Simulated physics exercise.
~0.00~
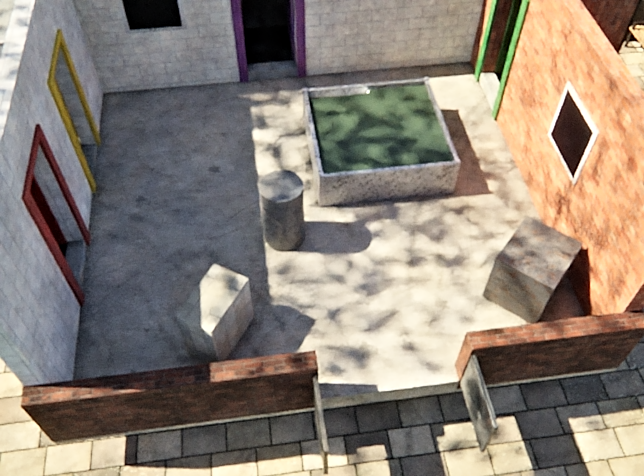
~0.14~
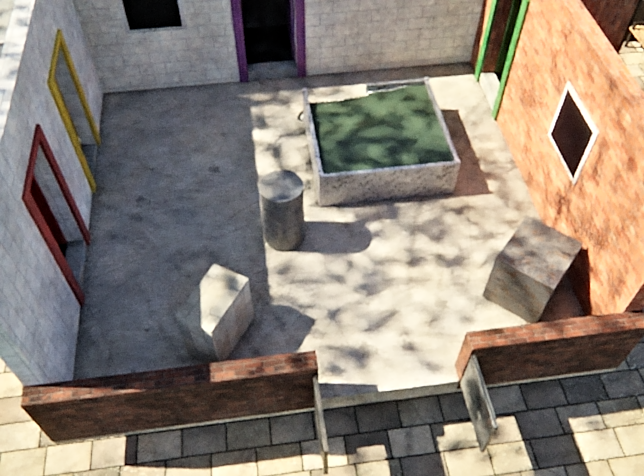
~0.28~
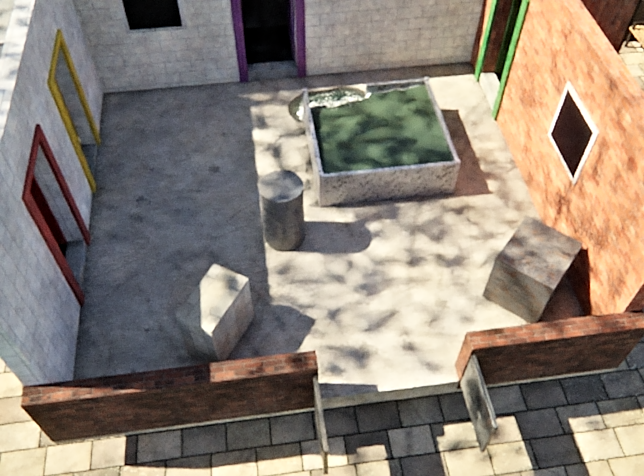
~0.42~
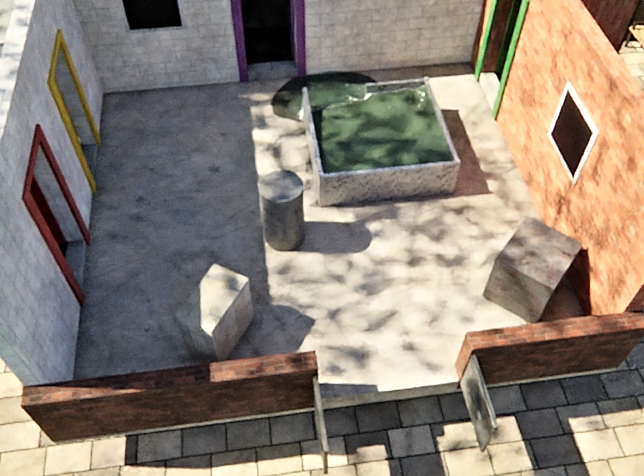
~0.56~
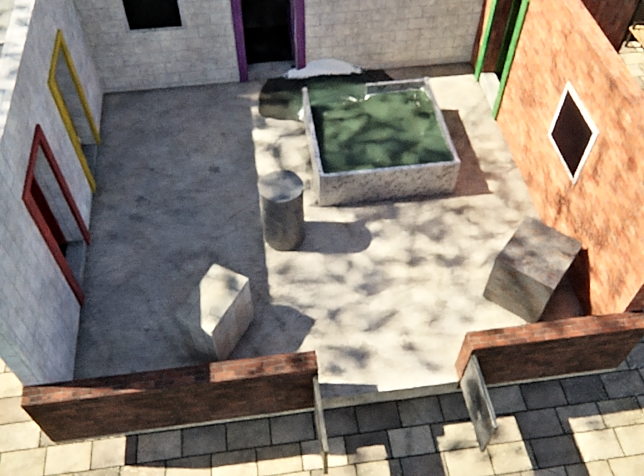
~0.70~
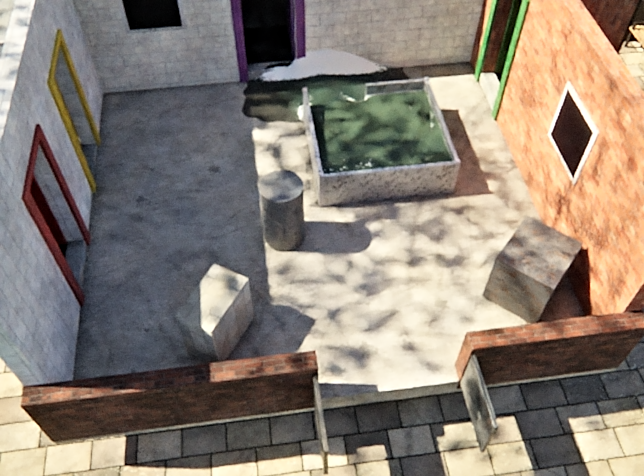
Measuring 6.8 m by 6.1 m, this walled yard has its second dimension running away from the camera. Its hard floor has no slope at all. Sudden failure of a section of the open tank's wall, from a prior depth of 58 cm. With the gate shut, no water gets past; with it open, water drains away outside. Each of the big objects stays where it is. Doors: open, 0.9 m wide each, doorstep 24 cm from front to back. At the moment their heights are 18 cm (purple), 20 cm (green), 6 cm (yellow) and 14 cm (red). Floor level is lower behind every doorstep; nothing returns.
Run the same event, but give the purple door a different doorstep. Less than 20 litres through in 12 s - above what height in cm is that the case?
Above about 26 cm.
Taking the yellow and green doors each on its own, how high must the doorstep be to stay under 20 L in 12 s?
Some 9.0 cm for yellow, some 14.0 cm for green.
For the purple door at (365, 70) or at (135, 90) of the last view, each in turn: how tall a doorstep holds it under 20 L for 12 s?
In turn: About 25 cm, about 12.0 cm.
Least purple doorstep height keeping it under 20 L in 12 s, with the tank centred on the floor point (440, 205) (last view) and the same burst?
It must be around 13.5 cm tall.
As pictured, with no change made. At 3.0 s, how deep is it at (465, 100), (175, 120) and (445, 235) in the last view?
First spot about 11 cm, second about 5 cm, third about 0 cm.
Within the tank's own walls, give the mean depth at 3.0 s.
It averages close to 28 centimetres.
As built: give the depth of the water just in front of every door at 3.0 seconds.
Door by door in centimetres - purple 21, green 18, yellow 13, red 0.
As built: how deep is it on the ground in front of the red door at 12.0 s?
Lab note: Depth approx. 6.0 cm.
After 1.4 s water covers 10 % of the floor, deepest (42 cm) near (323, 79); 29 cm at the purple door, 12 litres in over its 18 cm doorstep.
After 3.0 s water covers 30 % of the floor, deepest (26 cm) near (313, 80); 21 cm at the purple door, 68 litres in over its 18 cm doorstep.
After 12.0 s water covers 95 % of the floor, deepest (8 cm) near (233, 392); 5 cm at the purple door, 75 litres in over its 18 cm doorstep.
At the purple door as built, the water arrived by 0.6 s and peaked near 30 cm at 1.6 s.
Run again over the same 12 s with other heights there, 44 litres in over 21.5 cm, 9 litres over 29 cm. The limit of 20 litres is kept from about 26 cm up.
